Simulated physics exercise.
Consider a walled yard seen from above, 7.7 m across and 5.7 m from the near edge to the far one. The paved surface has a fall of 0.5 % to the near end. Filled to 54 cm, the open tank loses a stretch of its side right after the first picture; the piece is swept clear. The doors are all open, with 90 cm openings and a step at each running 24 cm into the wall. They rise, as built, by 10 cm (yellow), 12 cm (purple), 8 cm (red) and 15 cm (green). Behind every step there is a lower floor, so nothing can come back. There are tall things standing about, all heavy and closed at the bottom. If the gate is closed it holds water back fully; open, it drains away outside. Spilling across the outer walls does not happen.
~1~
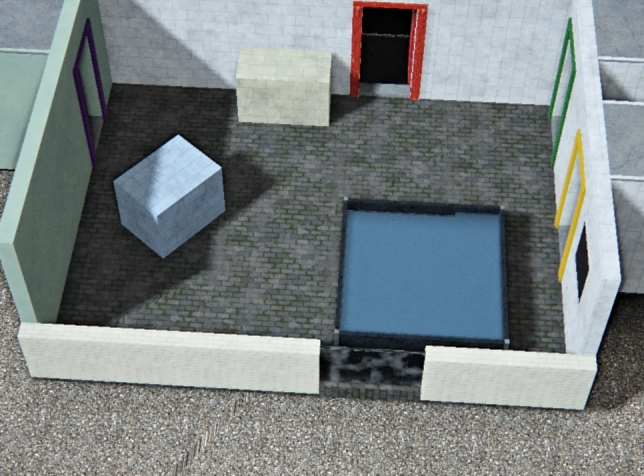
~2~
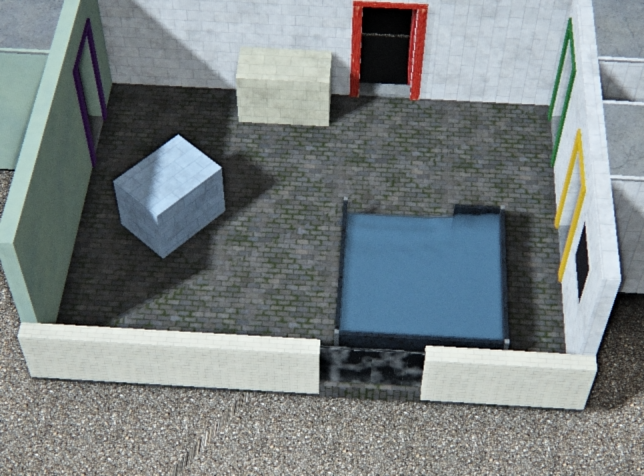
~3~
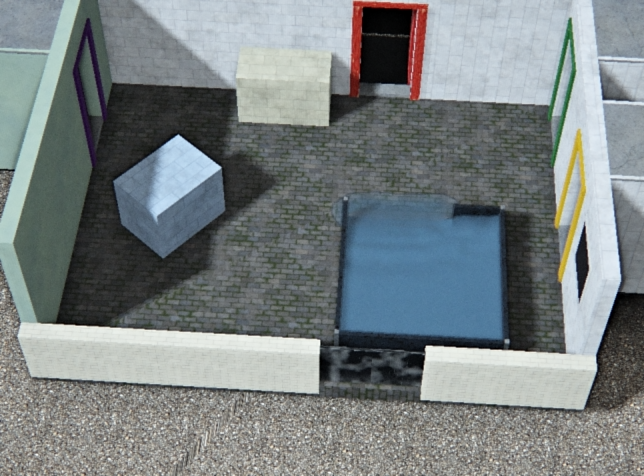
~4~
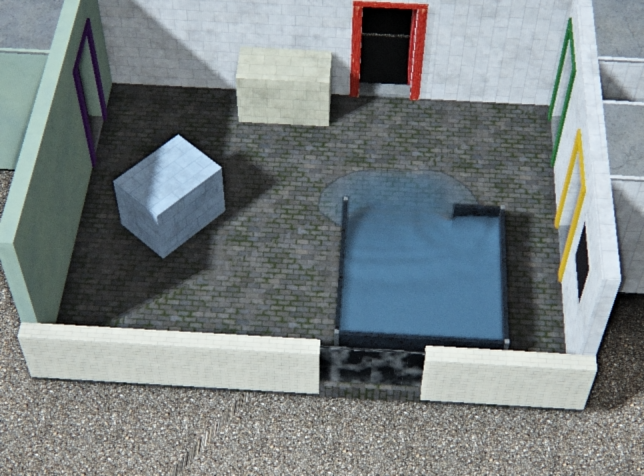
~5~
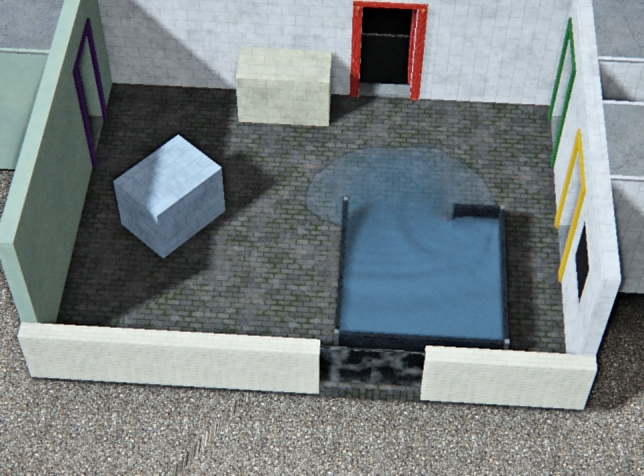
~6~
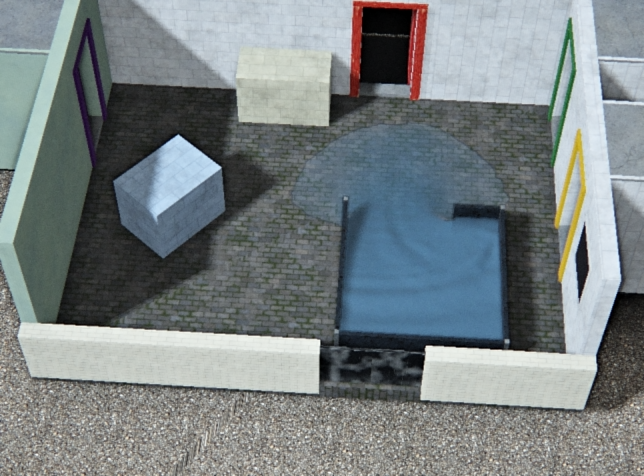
The clip shows a walled, paved yard with pale blocks and an open tank of blue water; part of the tank's far side disappears, and water pours through the gap, spreading across the paving in a widening, rounded sheet.
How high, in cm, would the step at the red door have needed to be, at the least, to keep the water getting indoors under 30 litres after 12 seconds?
About 25 cm.
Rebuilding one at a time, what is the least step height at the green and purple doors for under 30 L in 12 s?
Close to 16 cm (green) and close to 8.0 cm (purple).
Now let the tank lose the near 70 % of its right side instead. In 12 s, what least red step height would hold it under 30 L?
Roughly 7.5 cm.
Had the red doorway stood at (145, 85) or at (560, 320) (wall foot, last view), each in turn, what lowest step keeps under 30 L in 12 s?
Minimums: About 6.5 cm and 12.5 cm.
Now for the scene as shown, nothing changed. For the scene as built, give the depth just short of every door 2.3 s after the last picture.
Door by door, in centimetres - yellow 0, purple 0, red 28, green 17.
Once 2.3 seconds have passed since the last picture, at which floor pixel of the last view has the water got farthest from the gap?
The tip of the flood lies near (131, 95).
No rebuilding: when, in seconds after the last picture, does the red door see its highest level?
Near 1.8 seconds.
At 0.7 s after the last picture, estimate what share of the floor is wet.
Some 25 in a hundred.
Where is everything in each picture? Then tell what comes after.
The open tank at (422, 271) is whole and still, 54 cm deep; the red door at (387, 55) is dry, in the first frame.
Water pours out on the far side and has run 0.2 m, to a hidden place; about 5 cm deep outside, 54 cm at the back, in the second frame.
The front is at (402, 197), 0.7 m from the gap on the far side; 1.1 m2 of floor is wet, 54 cm left at the back, in the third frame.
The gap is on the far side, the front 1.2 m out at (424, 173); the back of the open tank holds 54 cm, in the fourth frame.
Water pours out on the far side and has run 1.7 m, to (425, 149); about 6 cm deep outside, 54 cm at the back, in the fifth frame.
The front is at (404, 127), 2.2 m from the gap on the far side; 5.2 m2 of floor is wet, 54 cm left at the back; 0.8 m in a straight line remain to the red door at (387, 55), in the sixth frame.
Then, 0.7 s after the last picture water covers 25 % of the floor, deepest (30 cm) near (372, 221); 17 cm at the red door, 31 litres in over its 8 cm step.
Then, 2.3 s after the last picture water covers 40 % of the floor, deepest (30 cm) near (337, 98); 28 cm at the red door, 243 litres in over its 8 cm step.
Then, 11.3 s after the last picture water covers 95 % of the floor, deepest (14 cm) near (523, 383); 6 cm at the red door, 423 litres in over its 8 cm step.
At the red door as built, the water peaked near 31 cm, 1.9 s after the last picture.
With a step of 22 cm, 63 litres would have come in within the 12 s; with 30 cm, 5 litres. So under 30 litres takes about 25 cm.
